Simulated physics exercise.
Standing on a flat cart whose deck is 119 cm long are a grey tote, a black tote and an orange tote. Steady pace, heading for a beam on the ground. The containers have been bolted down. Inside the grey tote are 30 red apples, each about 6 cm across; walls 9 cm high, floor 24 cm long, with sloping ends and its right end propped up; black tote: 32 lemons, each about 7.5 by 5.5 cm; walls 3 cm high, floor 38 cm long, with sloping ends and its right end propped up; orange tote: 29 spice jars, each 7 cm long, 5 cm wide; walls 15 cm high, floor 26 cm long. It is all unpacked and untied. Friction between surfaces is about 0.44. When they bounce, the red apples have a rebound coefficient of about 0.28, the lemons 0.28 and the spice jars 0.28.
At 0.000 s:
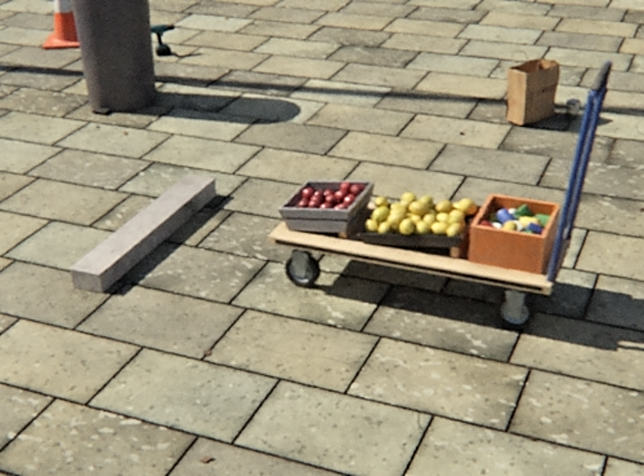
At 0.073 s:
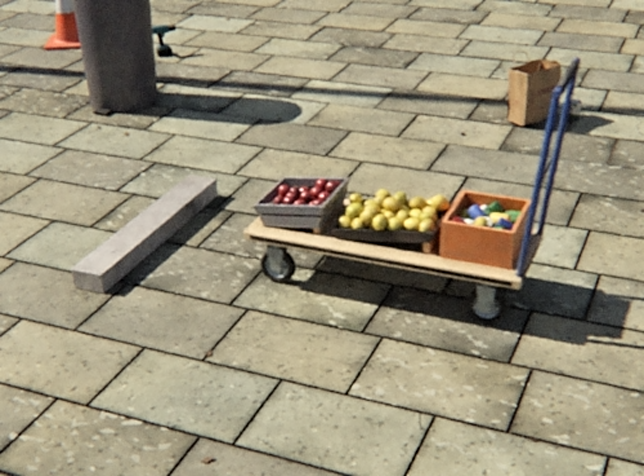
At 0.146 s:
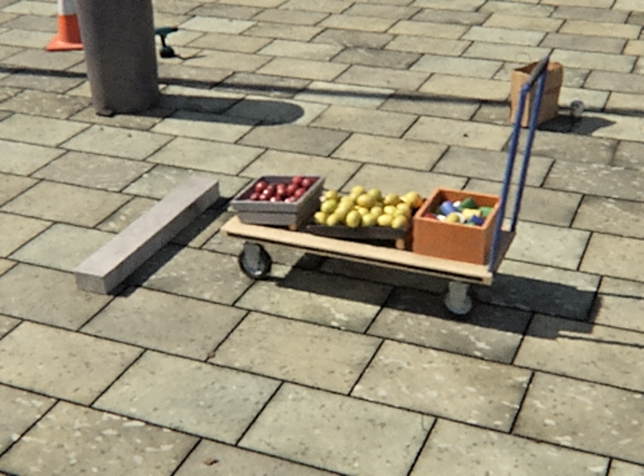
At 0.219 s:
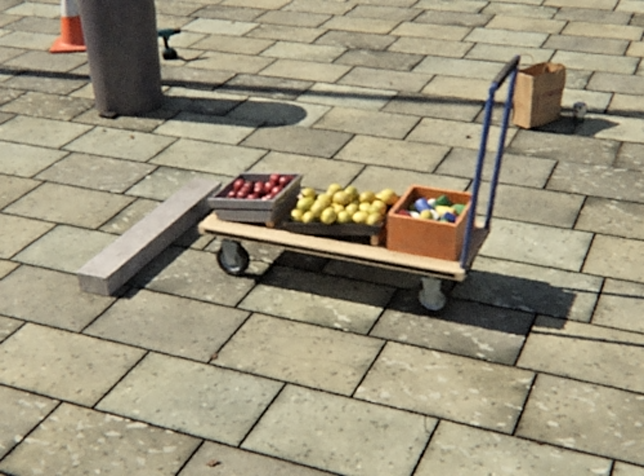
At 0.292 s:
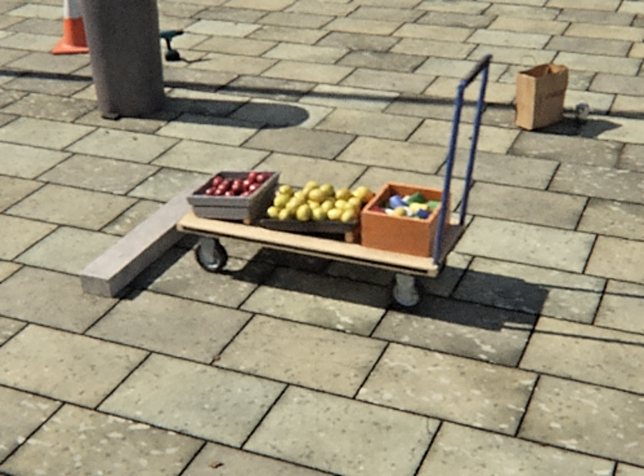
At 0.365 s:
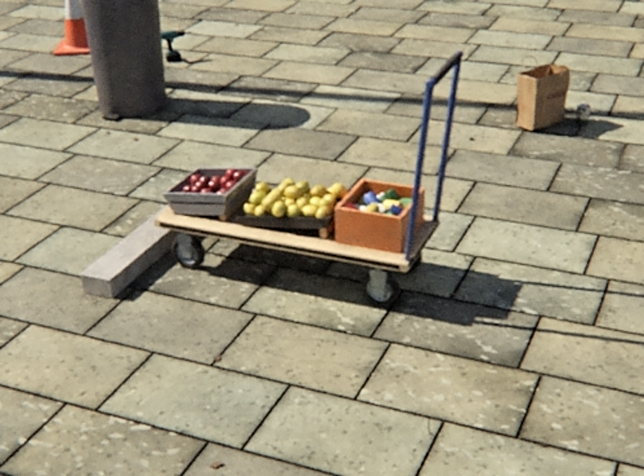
A flat wooden cart with a blue handle rolls steadily leftward across a sunlit paved square, seen from slightly above, closing in on a pale beam lying on the ground. It carries a grey tote of red apples at left, a black tote of lemons in the middle and an orange tote of small mixed-colour items at right. The camera pans slightly while a dark pillar, traffic cone and brown bag stand behind.
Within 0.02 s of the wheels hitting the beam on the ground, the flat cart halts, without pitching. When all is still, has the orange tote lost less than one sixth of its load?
Yes. Most likely the loss is smaller than a sixth of the load.
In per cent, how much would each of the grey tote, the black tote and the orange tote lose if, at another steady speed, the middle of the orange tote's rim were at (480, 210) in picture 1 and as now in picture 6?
That would give grey tote 0 %, black tote 20 % and orange tote 0 %.
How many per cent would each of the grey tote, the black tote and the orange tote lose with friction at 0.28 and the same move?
Grey tote 20, black tote 30, orange tote 0 per cent.
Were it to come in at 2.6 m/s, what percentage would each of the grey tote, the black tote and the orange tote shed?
Grey tote 30 %, black tote 40 %, orange tote 10 %.
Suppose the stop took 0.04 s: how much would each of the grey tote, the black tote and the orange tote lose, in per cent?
That way you'd get grey tote at 0, black tote at 20, and orange tote at 0 percent.
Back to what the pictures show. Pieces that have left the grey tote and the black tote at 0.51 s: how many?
Estimate at that time - grey tote 0, black tote 4, give or take.
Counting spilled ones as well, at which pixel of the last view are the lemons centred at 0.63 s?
Roughly at (251, 195).
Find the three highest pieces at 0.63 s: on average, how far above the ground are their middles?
42 cm.
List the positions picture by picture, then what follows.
In the first picture (places track the rim corner closest to us here; the camera pans a little), orange tote (542, 236); black tote (460, 237); 71 cm to go; all still inside.
The second picture shows orange tote (511, 232); black tote (432, 232); 59 cm to go.
The third picture shows orange tote (482, 228); black tote (405, 229); 46 cm to go.
The fourth picture shows orange tote (454, 225); black tote (379, 226); 34 cm to go.
The fifth picture shows orange tote (427, 221); black tote (353, 222); 22 cm to go.
The sixth picture shows orange tote (398, 217); black tote (327, 219); 9 cm to go; all still inside.
After 0.41 s, contact.
After 0.51 s, the grey tote has all 30, the black tote is down by 4 of 32 and the orange tote has all 29.
After 0.63 s, the grey tote is down by 1 of 30, the black tote is down by 7 of 32 and the orange tote has all 29.
After 0.86 s, the grey tote is down by 1 of 30, the black tote is down by 8 of 32 and the orange tote has all 29.
Outcome (at 1.36 s), the grey tote is down by 1 of 30, the black tote is down by 9 of 32 and the orange tote has all 29. Asked share, 0 of 29, 0 per cent.
